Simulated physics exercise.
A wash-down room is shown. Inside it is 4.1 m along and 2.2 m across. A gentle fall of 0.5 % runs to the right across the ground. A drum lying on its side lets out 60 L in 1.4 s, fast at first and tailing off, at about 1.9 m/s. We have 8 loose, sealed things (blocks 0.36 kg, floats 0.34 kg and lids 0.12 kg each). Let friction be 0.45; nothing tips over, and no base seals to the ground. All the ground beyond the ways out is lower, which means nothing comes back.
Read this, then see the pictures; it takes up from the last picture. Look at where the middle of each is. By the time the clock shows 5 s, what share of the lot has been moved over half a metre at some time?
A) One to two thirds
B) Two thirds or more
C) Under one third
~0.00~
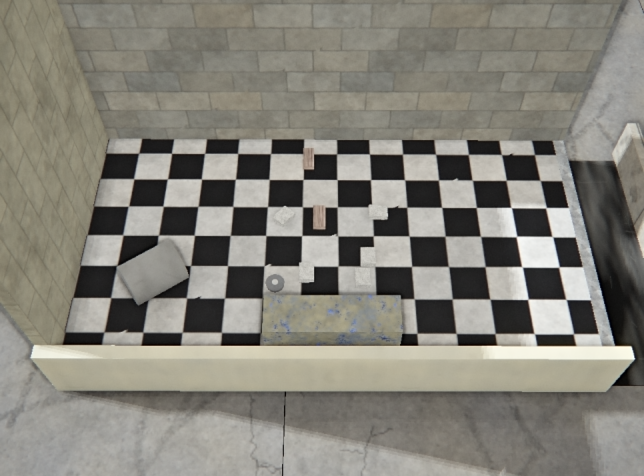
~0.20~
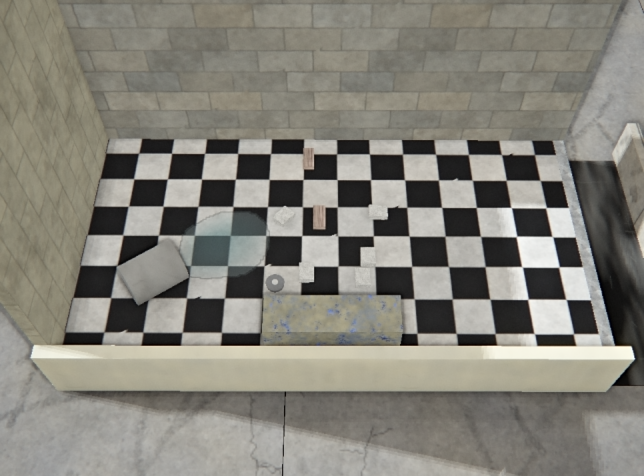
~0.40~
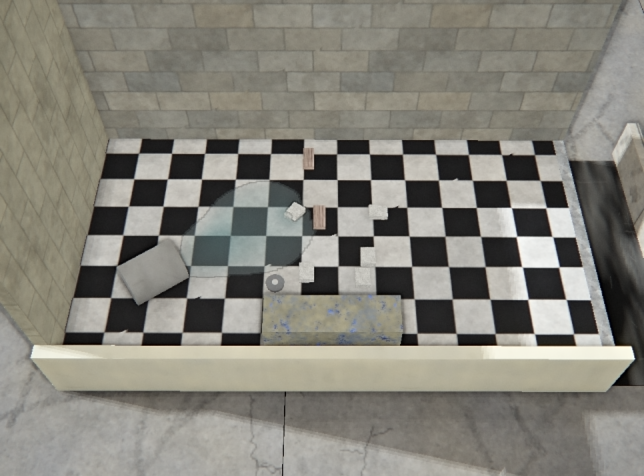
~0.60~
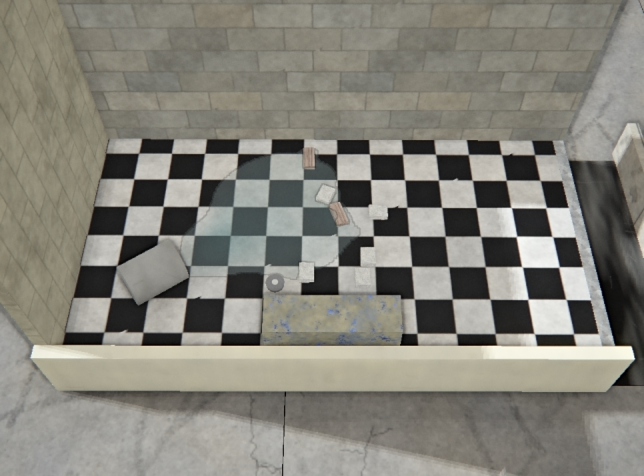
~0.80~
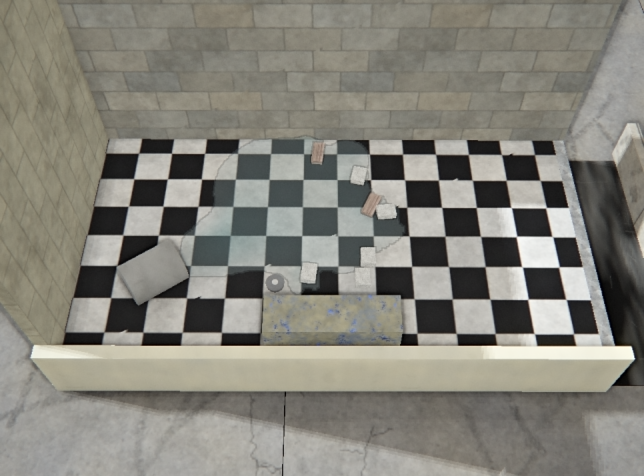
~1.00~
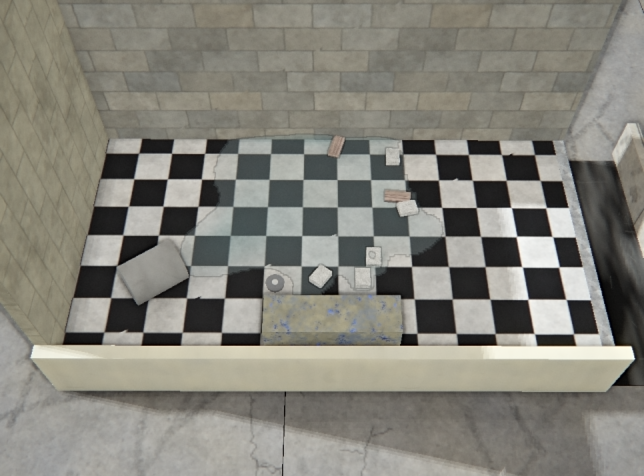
One to two thirds.
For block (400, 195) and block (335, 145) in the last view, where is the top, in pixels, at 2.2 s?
About (545, 175) for the first and (486, 167) for the second.
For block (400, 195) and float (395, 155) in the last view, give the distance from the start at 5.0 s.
Going in turn, one is washed out and the other is gone out.
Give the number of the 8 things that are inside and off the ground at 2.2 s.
At that time the total is 1.
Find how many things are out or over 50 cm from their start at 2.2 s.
5.
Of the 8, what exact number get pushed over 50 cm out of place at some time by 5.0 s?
The total is 5.
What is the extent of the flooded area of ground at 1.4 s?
Flooded: Near 3.0 m2.
After 1.4 s 4 of 8 are over 50 cm from their spots; 1 afloat.
After 2.2 s 5 of 8 are over 50 cm from their spots; 1 afloat.
After 3.5 s 5 of 8 are over 50 cm from their spots; 0 afloat.
After 5.0 s 5 of 8 are over 50 cm from their spots, and 5 have been at some point; 0 afloat.
